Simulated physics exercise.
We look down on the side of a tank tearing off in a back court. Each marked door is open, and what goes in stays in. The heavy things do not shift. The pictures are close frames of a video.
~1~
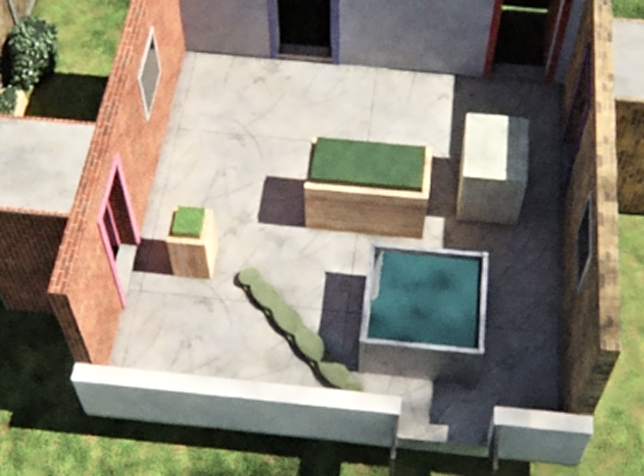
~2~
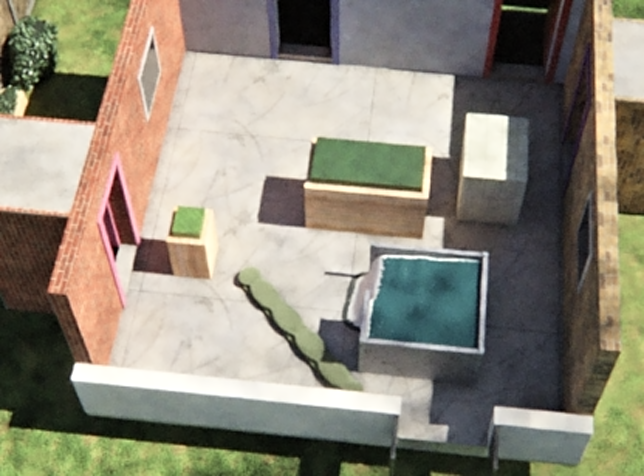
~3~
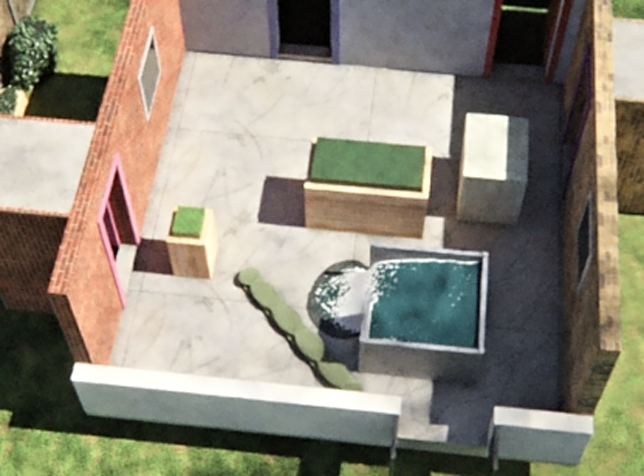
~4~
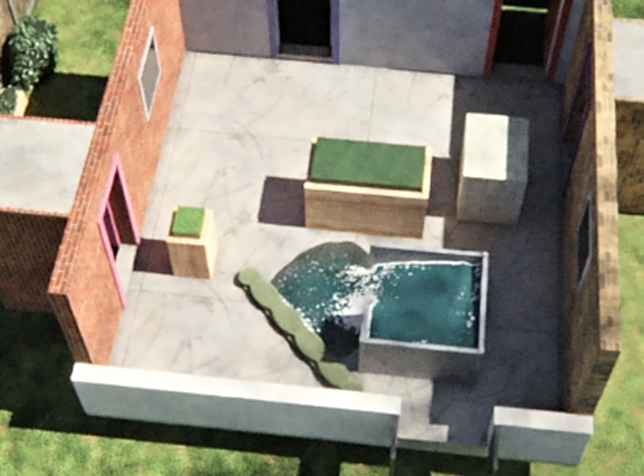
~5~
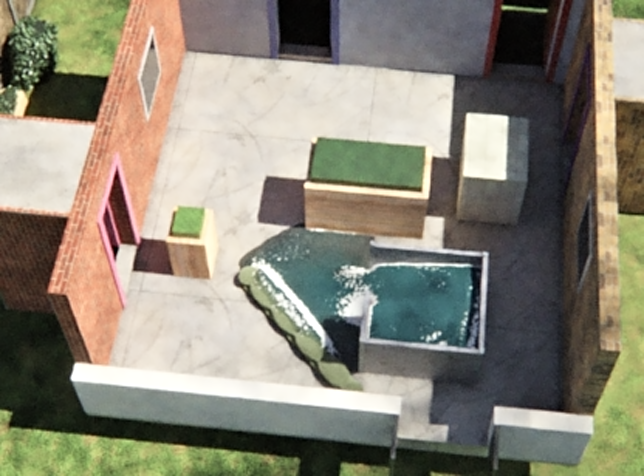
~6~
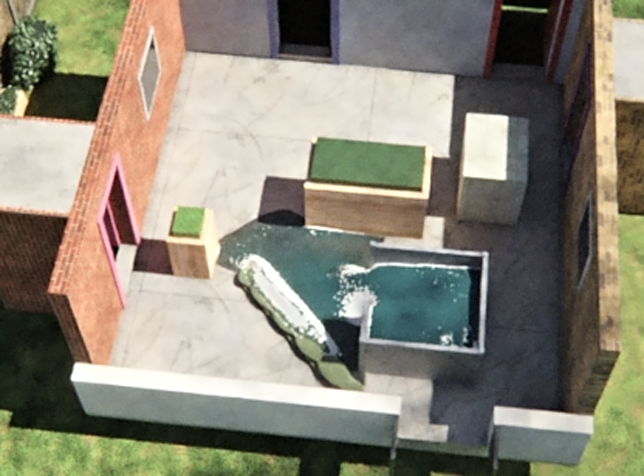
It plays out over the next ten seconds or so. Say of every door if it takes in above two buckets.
The purple door admits no more than that; the pink door admits no more than that; the red door admits no more than that; the blue door admits no more than that.
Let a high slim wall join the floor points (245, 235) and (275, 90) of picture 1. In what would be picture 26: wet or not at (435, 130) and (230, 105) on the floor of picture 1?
In turn: Not flooded, wet.
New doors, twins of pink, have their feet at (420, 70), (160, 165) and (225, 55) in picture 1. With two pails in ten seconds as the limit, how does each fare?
In that order: Stays under, passes that mark, is over.
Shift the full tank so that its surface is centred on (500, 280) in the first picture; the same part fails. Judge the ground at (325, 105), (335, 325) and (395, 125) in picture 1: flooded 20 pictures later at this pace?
As listed: Free of water, awash, no water.
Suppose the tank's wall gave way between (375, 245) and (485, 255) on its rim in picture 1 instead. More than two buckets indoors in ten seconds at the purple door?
Purple holds.
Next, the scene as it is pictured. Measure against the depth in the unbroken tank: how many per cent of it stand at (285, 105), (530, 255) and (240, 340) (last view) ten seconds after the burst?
About 6, 4 and 6 per cent.
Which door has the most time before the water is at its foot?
It is the door marked purple.
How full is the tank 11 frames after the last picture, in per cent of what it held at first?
Close to 46 %.
A moment on, water covers 25 % of the floor; the purple door not reached, the pink door not reached, the red door not reached, the blue door not reached.
Next, water covers 40 % of the floor; the purple door not reached, the pink door wet at the sill, nothing in, the red door not reached, the blue door not reached.
Then, water covers 55 % of the floor; the purple door not reached, the pink door wet at the sill, nothing in, the red door not reached, the blue door wet at the sill, nothing in.
Later, water covers 75 % of the floor; the purple door wet at the sill, nothing in, the pink door wet at the sill, nothing in, the red door wet at the sill, nothing in, the blue door wet at the sill, nothing in.
In the end, water covers 95 % of the floor; the purple door wet at the sill, nothing in, the pink door wet at the sill, nothing in, the red door under two buckets in, the blue door wet at the sill, nothing in.
